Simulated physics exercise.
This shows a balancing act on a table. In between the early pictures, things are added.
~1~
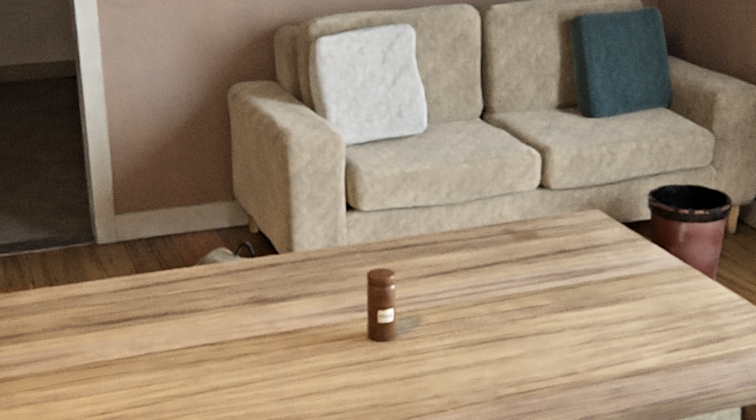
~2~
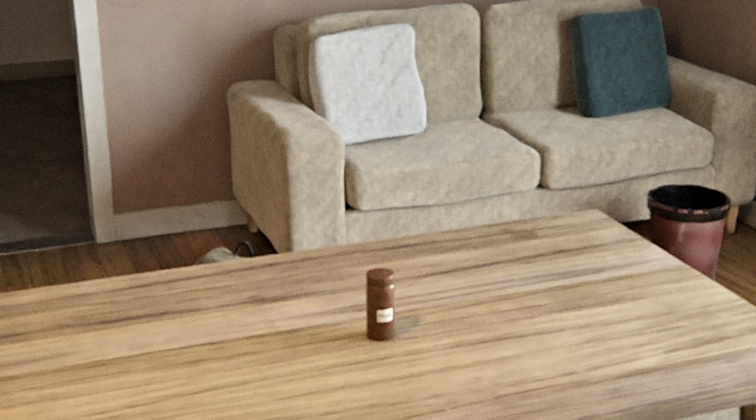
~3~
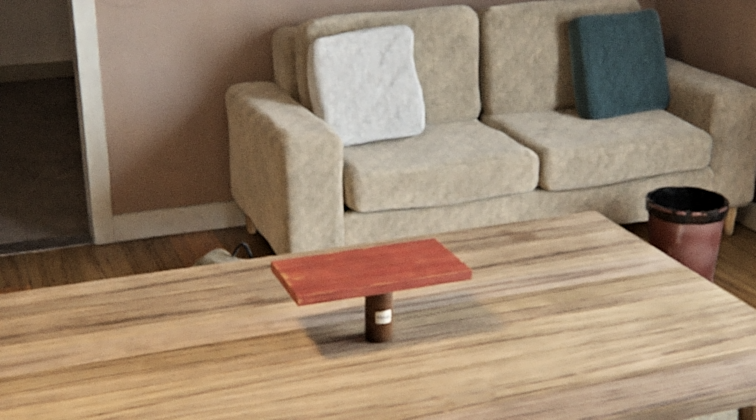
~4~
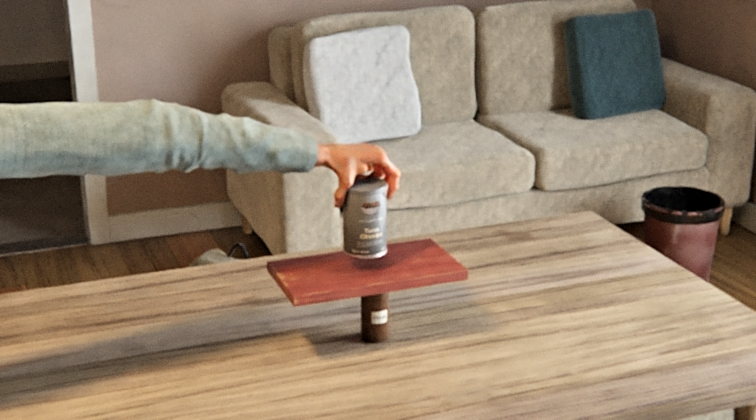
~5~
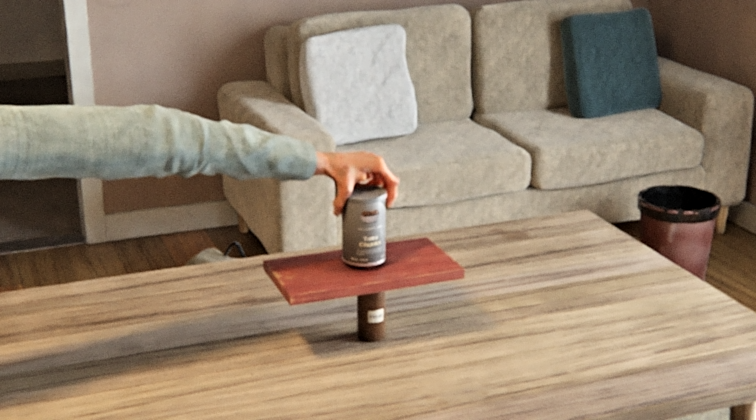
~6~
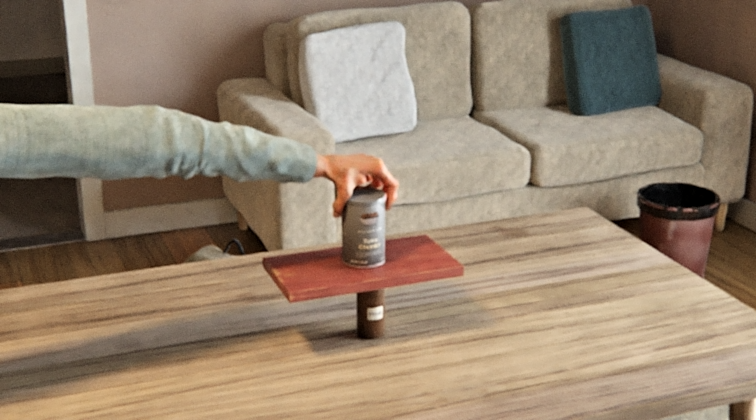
A hand in a pale green-grey sleeve reaches in from the left and lowers a grey tin onto a red board that has appeared across a small brown shaker, keeping hold of it. The wooden table is seen from slightly above in a living room, the view shifting very slightly. Behind are a beige sofa with white and teal cushions and, right, a dark red bin.
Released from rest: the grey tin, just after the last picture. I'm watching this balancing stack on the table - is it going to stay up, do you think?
Most likely nothing will tip.
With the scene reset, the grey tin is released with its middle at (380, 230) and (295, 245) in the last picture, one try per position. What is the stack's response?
Trial 1: Stable. Trial 2: Falls over.
Then, 0.20 s later than the last frame, all is still.
Then, 0.40 s later than the last frame, grey tin resting near (363, 228).
When it is over, all 3 as before. End places, in pixels of the last picture, grey tin near (363, 228). The stack stays up.
